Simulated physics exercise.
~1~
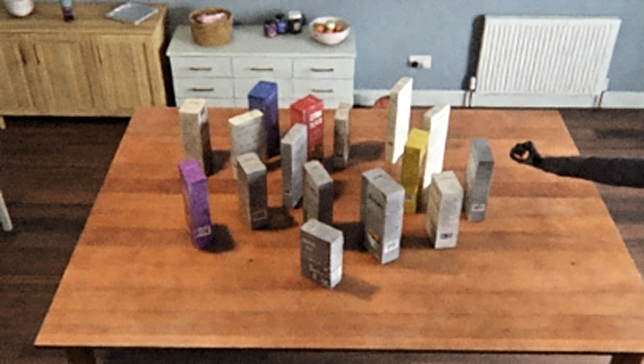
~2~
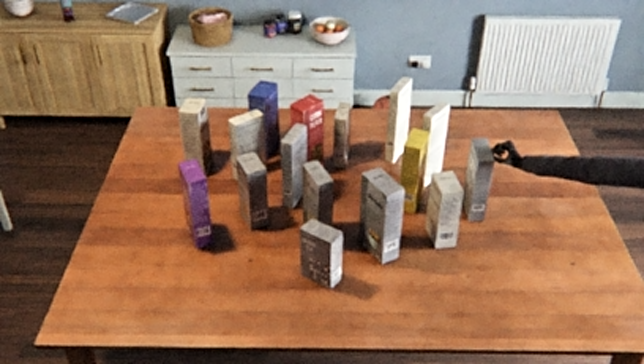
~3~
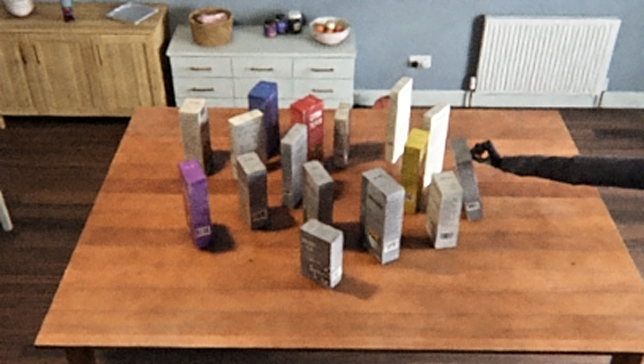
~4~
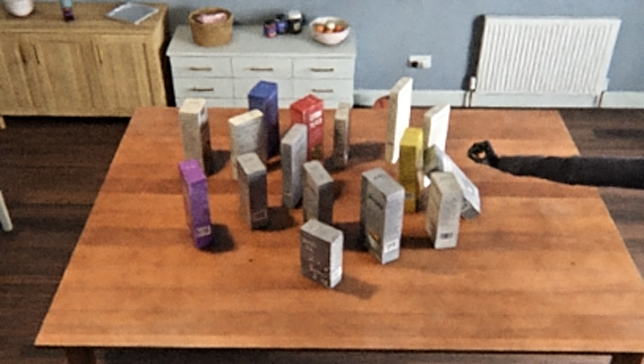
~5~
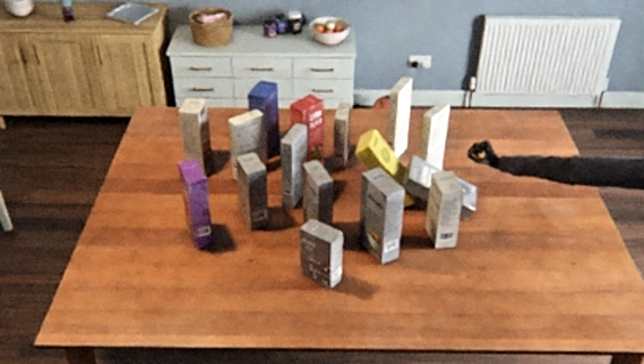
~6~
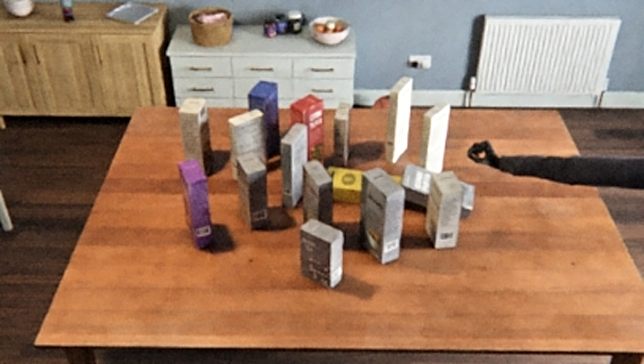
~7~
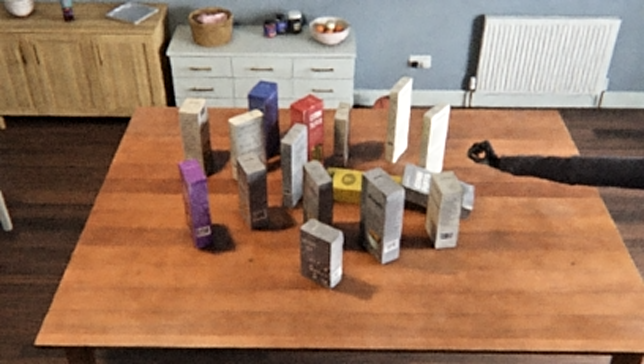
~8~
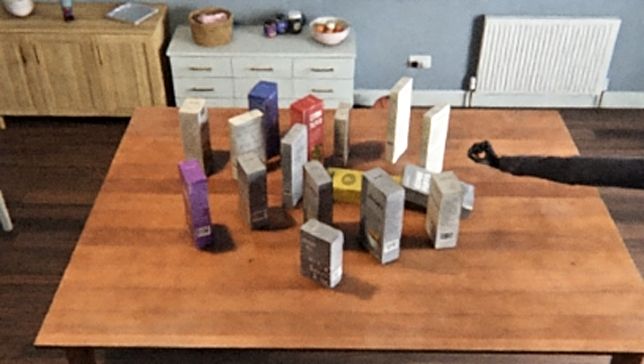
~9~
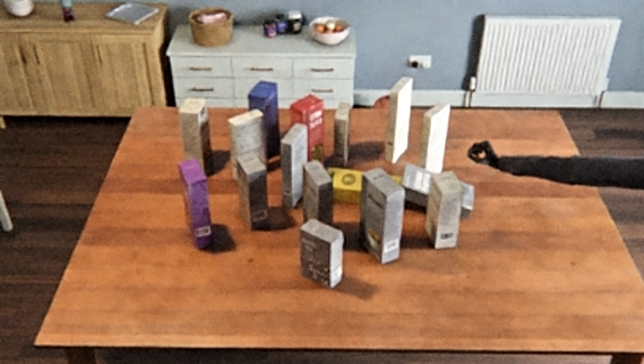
A gloved hand tips a grey box into the yellow one, and both end lying flat.
